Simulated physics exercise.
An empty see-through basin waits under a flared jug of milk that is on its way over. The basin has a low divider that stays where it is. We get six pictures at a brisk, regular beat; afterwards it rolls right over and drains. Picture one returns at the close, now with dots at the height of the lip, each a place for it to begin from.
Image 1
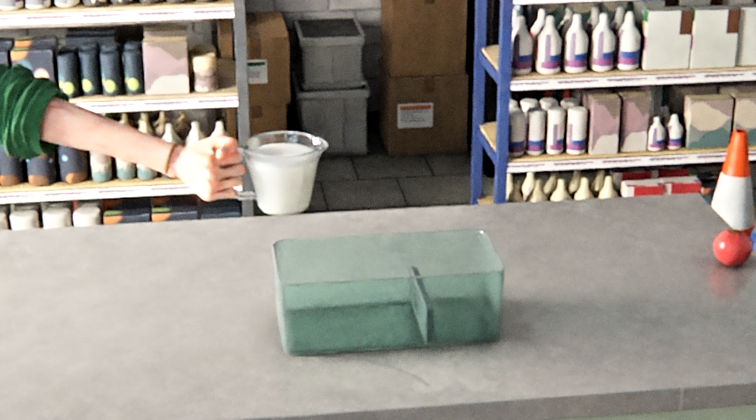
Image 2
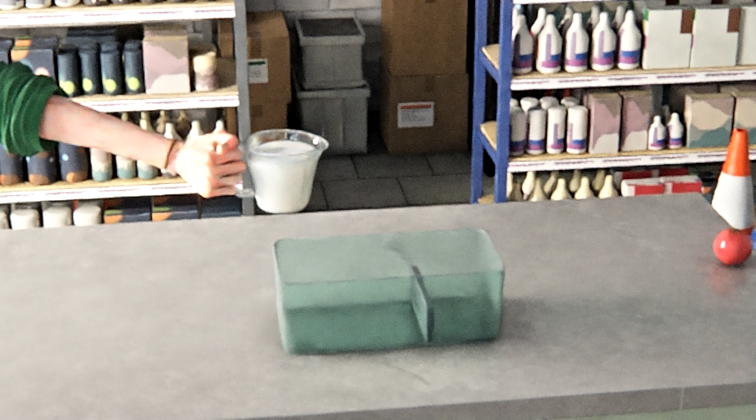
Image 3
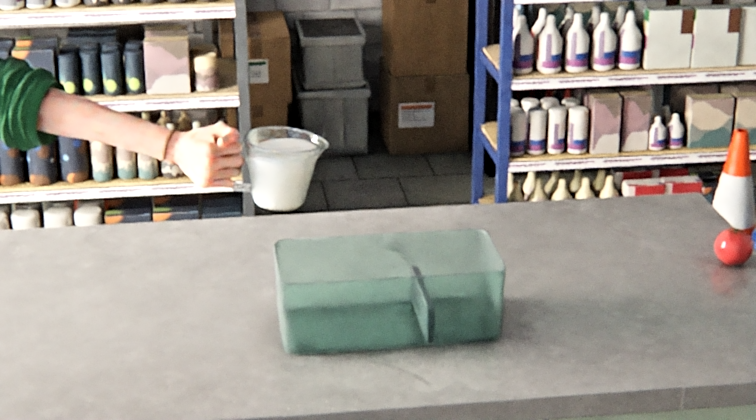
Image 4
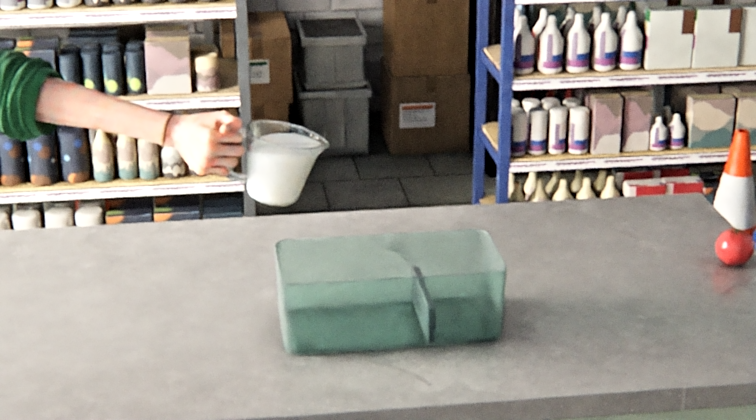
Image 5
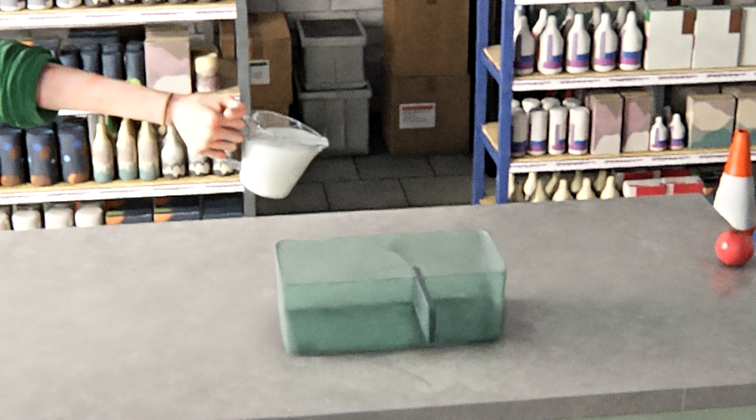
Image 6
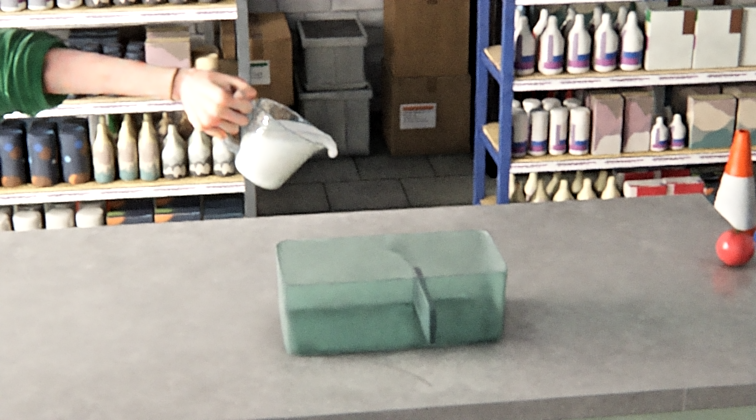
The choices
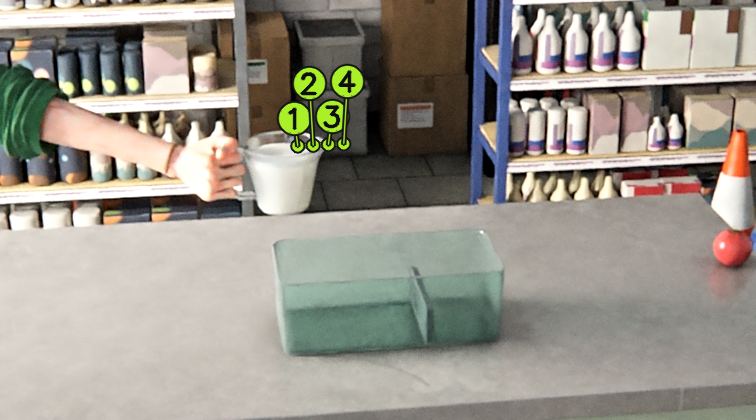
A hand tilts a clear jug of milk above a see-through basin until milk reaches over its lip.
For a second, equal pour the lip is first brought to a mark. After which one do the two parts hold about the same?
I would pick place 4.
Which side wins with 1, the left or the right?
More ends on the left.
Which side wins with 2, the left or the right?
The left one.
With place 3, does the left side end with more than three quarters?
Yes.
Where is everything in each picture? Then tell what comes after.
Upright, lip at (326, 144); basin from (282, 352) to (499, 338); top of the wall at (421, 287); nothing has left yet.
Upright, lip at (327, 143); nothing has left yet.
Tipped about 6°, lip at (327, 144); nothing has left yet.
Tipped about 13°, lip at (328, 144); nothing has left yet.
Tipped about 23°, lip at (327, 144); nothing has left yet.
Tipped about 34°, lip at (328, 144); milk is over the lip, down to (333, 154).
On the marked copy, 1 at (297, 146); 2 at (313, 145); 3 at (328, 144); 4 at (343, 143).
With 1, about 89 % ends left of the wall and 5 % right of it; 6 % is lost outside.
With 2, about 91 % ends left of the wall and 4 % right of it; 5 % is lost outside.
With 3, about 92 % ends left of the wall and 4 % right of it; 3 % is lost outside.
With 4, about 51 % ends left of the wall and 46 % right of it; 3 % is lost outside.
